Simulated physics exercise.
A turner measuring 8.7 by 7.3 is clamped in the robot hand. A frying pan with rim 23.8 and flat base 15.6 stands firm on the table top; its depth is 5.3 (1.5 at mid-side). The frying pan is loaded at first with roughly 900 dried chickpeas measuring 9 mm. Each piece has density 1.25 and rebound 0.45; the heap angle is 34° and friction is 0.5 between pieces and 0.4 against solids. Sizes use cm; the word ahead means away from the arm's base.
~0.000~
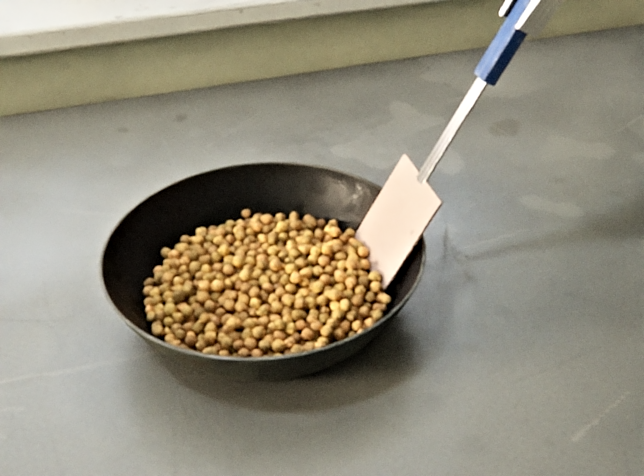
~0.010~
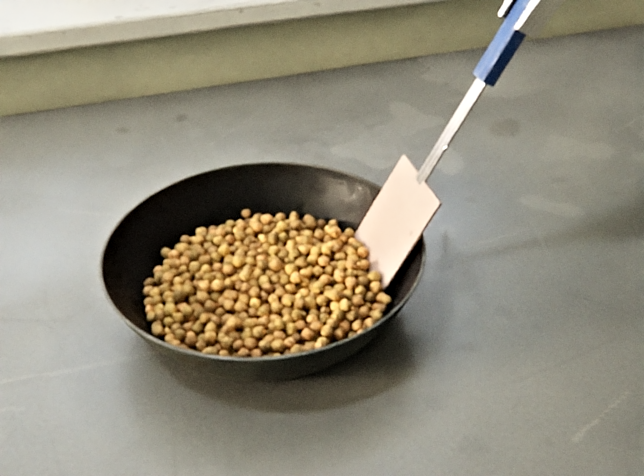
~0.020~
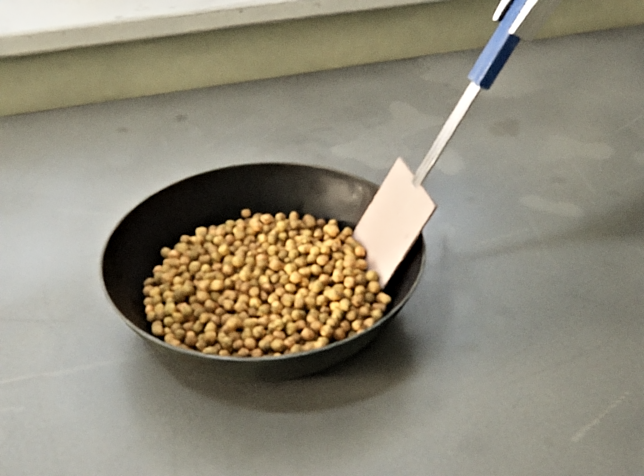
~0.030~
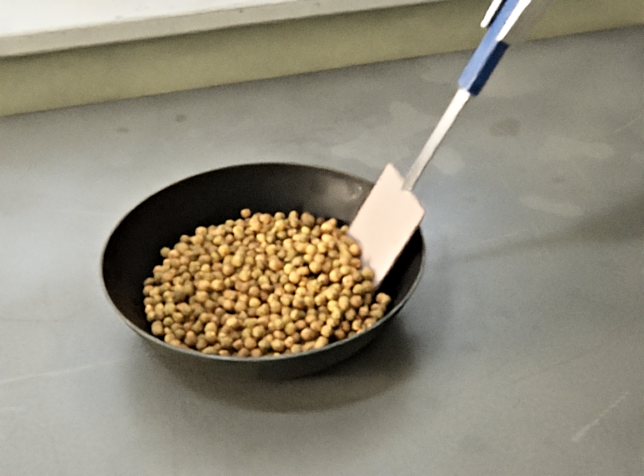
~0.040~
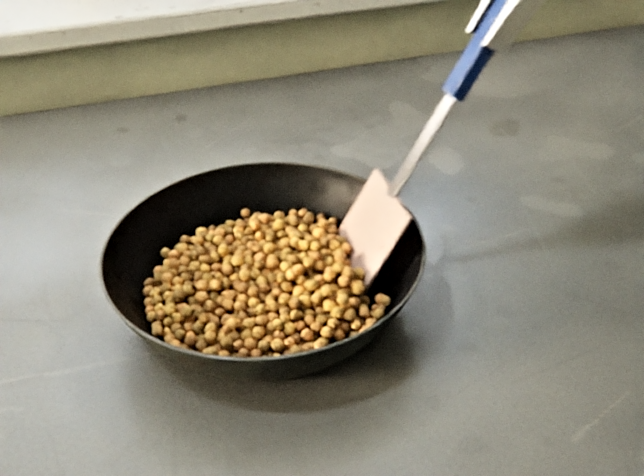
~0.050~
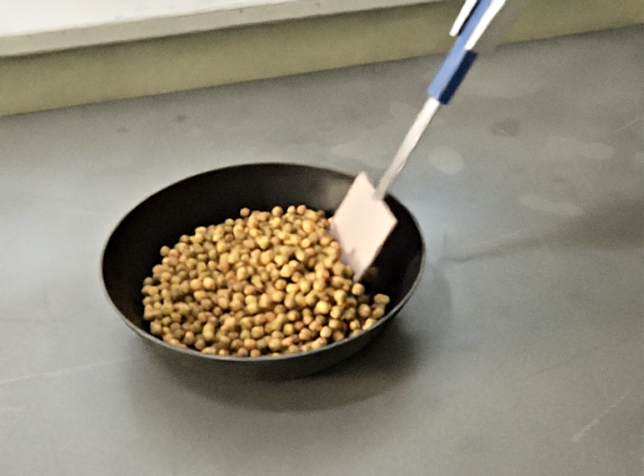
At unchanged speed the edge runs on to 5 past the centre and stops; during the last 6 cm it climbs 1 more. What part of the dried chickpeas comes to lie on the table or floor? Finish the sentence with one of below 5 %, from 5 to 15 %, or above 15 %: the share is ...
The share is from 5 to 15 %.
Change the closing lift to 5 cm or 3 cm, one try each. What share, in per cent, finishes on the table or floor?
Result, in order: Approx. 15 % and 15 %.
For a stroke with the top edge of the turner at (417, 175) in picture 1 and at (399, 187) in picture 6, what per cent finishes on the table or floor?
Roughly 0 %.
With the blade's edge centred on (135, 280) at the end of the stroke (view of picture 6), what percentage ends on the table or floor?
I'd put it near 35 per cent.
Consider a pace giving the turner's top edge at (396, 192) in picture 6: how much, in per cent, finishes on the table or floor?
0 %.
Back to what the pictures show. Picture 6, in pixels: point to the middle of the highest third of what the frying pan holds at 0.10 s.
It is centred at roughly (247, 270).
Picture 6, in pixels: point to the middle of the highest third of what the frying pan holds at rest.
Roughly (166, 288).
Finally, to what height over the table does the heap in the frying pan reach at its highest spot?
Near 6.0 centimetres high.
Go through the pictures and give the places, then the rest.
Turner top edge at (423, 177), sloping 60°; upper third of the load around (266, 277), from x 150 to 385, top at y 215; 900 in the frying pan, in the first frame.
Turner top edge at (422, 178), sloping 60°; upper third of the load around (266, 277), from x 150 to 385, top at y 215, in the second frame.
Turner top edge at (417, 181), sloping 60°; upper third of the load around (268, 276), from x 150 to 385, top at y 215, in the third frame.
Turner top edge at (407, 187), sloping 60°; upper third of the load around (272, 276), from x 150 to 385, top at y 215, in the fourth frame.
Turner top edge at (393, 192), sloping 60°; upper third of the load around (277, 274), from x 150 to 385, top at y 215, in the fifth frame.
Turner top edge at (378, 195), sloping 60°; upper third of the load around (280, 272), from x 150 to 385, top at y 210; 900 in the frying pan, in the sixth frame.
By 0.07 s, sloping 60°, highest piece 7 above the table; 900 in the frying pan.
By 0.10 s, sloping 60°, highest piece 10 above the table; 899 in the frying pan, 1 on the blade or in flight.
By 0.31 s, sloping 60°, highest piece 12 above the table; 819 in the frying pan, 57 on the table or floor, 24 on the blade or in flight.
By 1.36 s, sloping 60°, highest piece 6 above the table; 817 in the frying pan, 83 on the table or floor.
Final count, 817 in the frying pan, 83 on the table or floor. That is 9 % on the table or floor.
